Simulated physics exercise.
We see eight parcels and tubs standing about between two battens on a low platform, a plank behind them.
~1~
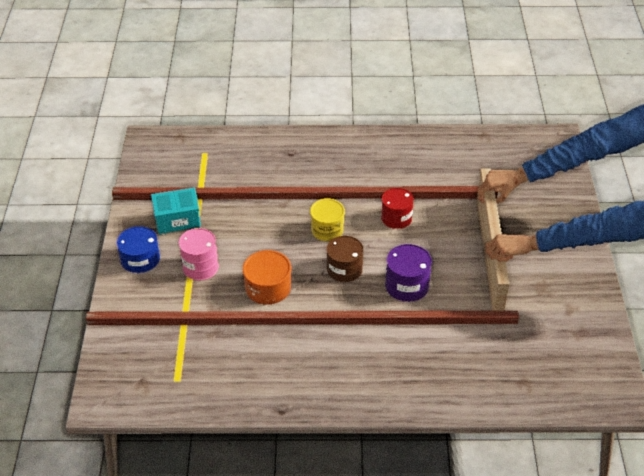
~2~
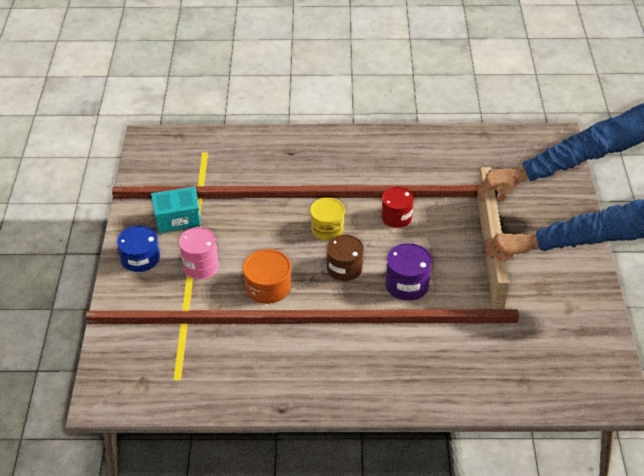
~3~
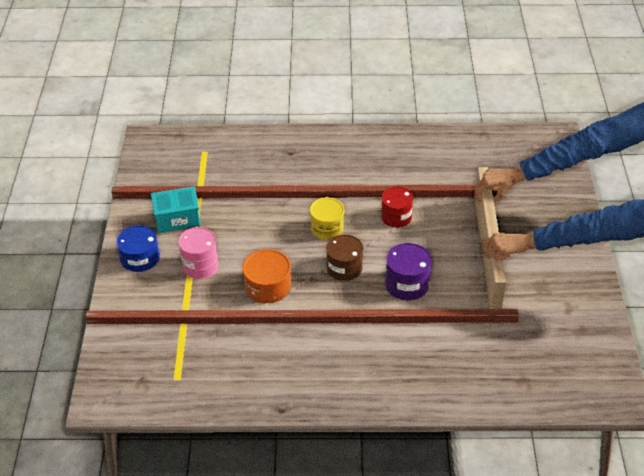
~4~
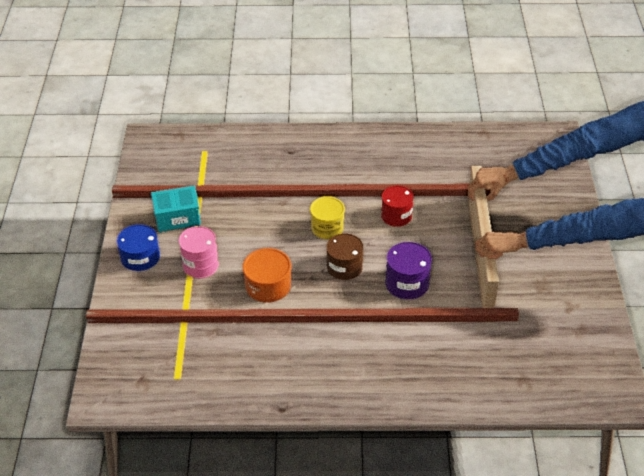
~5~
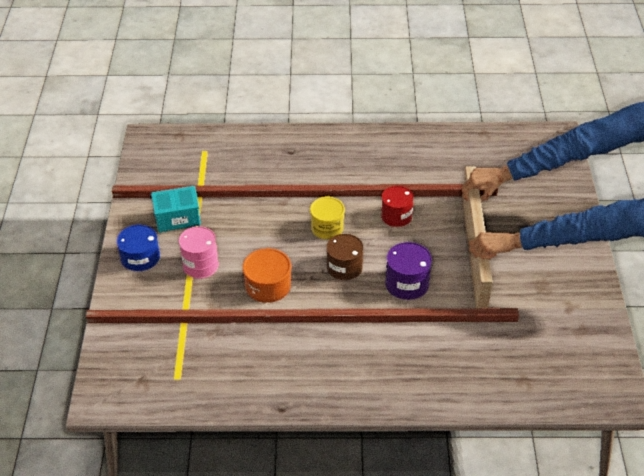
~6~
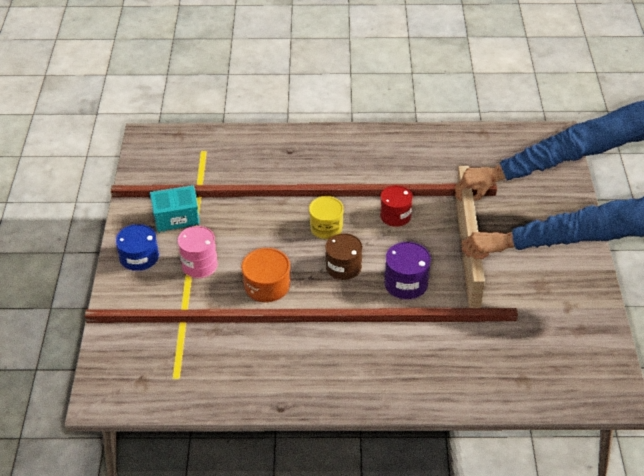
At the start, eight colourful containers stand between two reddish-brown battens on a wooden table, with two blue-sleeved hands gripping a plank upright at the right. The hands then slide the plank a short way left, narrowing the gap to the purple and red canisters, while the containers stay essentially still.
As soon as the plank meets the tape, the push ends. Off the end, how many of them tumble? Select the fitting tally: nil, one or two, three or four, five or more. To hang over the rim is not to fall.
So the tally of ones that come down is nothing, really.
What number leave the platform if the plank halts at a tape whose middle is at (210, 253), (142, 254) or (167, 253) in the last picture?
It would be 0, then 4, then 1.
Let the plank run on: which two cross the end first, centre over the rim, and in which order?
Sequence: Blue canister before orange pail.
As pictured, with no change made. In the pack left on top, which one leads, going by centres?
The blue canister.
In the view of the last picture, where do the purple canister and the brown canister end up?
One is at about (163, 283), the other at about (172, 251).
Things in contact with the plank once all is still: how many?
4 are in contact with it.
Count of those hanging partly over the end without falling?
I count 1 overhanging.
A little later, none off yet; blue canister at rest near (138, 248); turquoise tote at rest near (175, 209); pink canister at rest near (198, 252).
Next, none off yet; blue canister at rest near (138, 248); turquoise tote at rest near (175, 209); pink canister shifted a little near (184, 246).
When it is over, the number that fall off is zero.
